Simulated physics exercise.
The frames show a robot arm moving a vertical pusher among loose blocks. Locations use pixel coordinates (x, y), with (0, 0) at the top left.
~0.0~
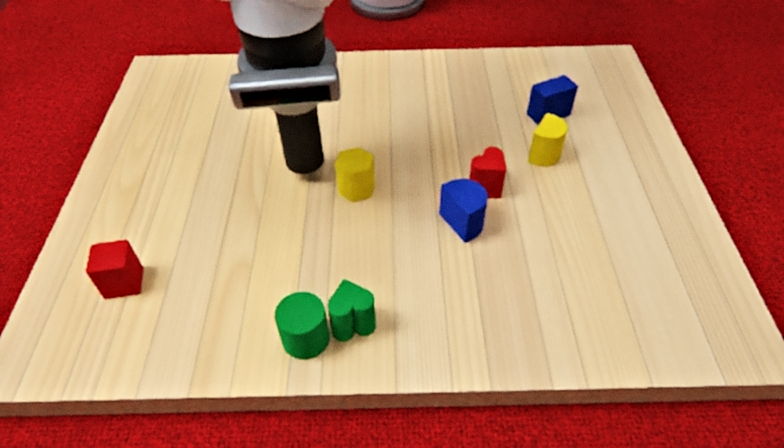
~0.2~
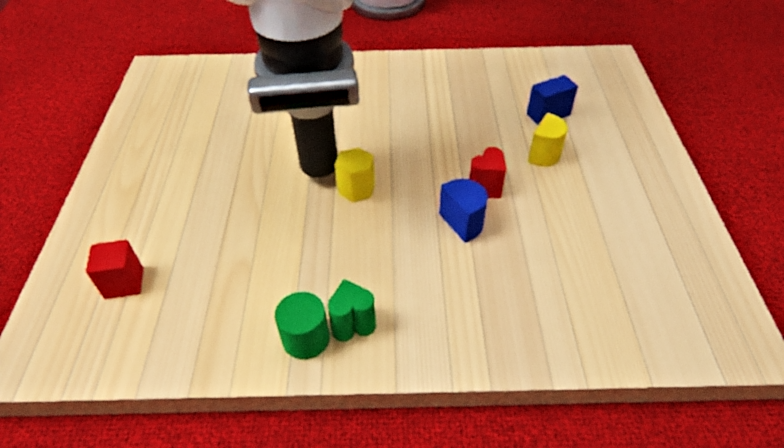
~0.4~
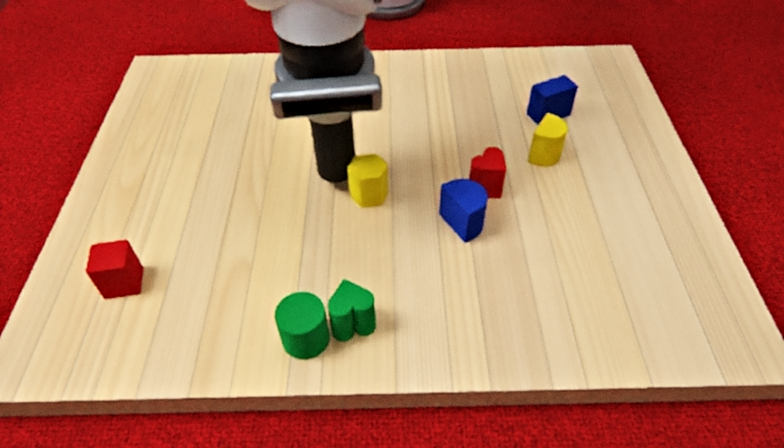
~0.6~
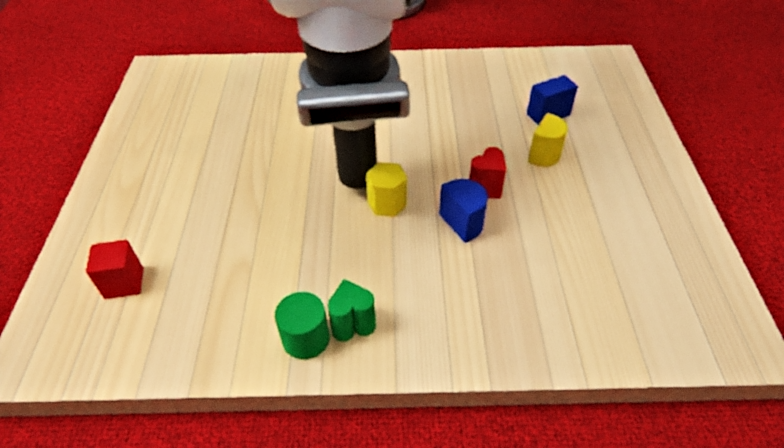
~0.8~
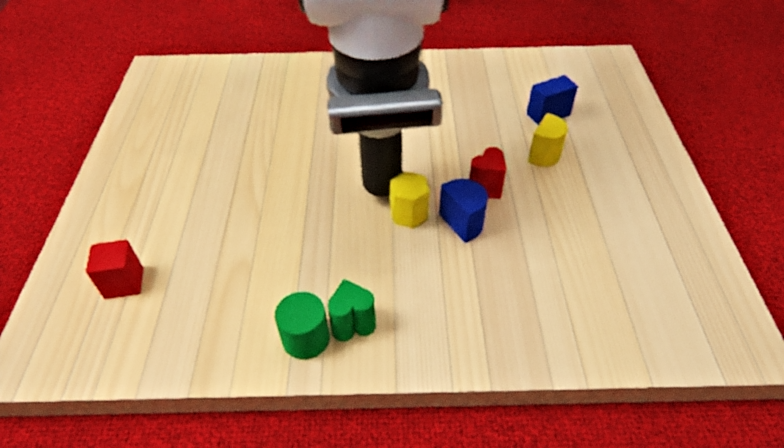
At the start, a robot arm holds a dark vertical pusher just left of a yellow hexagonal block on a wooden board scattered with colored blocks. The pusher moves right to the block, then pushes it rightward and slightly nearer the viewer, leaving it close beside a blue half-round block.
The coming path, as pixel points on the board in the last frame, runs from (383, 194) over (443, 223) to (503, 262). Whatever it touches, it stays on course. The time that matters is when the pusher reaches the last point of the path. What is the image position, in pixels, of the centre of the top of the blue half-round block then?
The centre of its top face lies at (508, 196).
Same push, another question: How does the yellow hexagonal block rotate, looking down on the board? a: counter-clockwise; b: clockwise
The correct letter is b.
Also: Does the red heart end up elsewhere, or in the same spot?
The block you're asking about stays where it is.
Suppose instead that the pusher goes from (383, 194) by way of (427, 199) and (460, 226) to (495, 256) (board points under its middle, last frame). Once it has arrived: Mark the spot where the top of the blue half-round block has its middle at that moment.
About (548, 228).
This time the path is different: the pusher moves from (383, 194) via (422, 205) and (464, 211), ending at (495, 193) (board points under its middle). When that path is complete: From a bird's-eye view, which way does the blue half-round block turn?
Looking down, my answer is that the blue half-round block rotates clockwise.
What follows on the original path. One third of the way, pusher (423, 202); yellow hexagonal block (446, 209); blue half-round block (475, 193).
Two thirds of the way, pusher (465, 225); yellow hexagonal block (479, 240), turned 45° clockwise; blue half-round block (501, 196).
At the end, pusher (505, 252); yellow hexagonal block (497, 267), turned 110° clockwise; blue half-round block (508, 196), turned 15° anticlockwise; red heart unmoved.
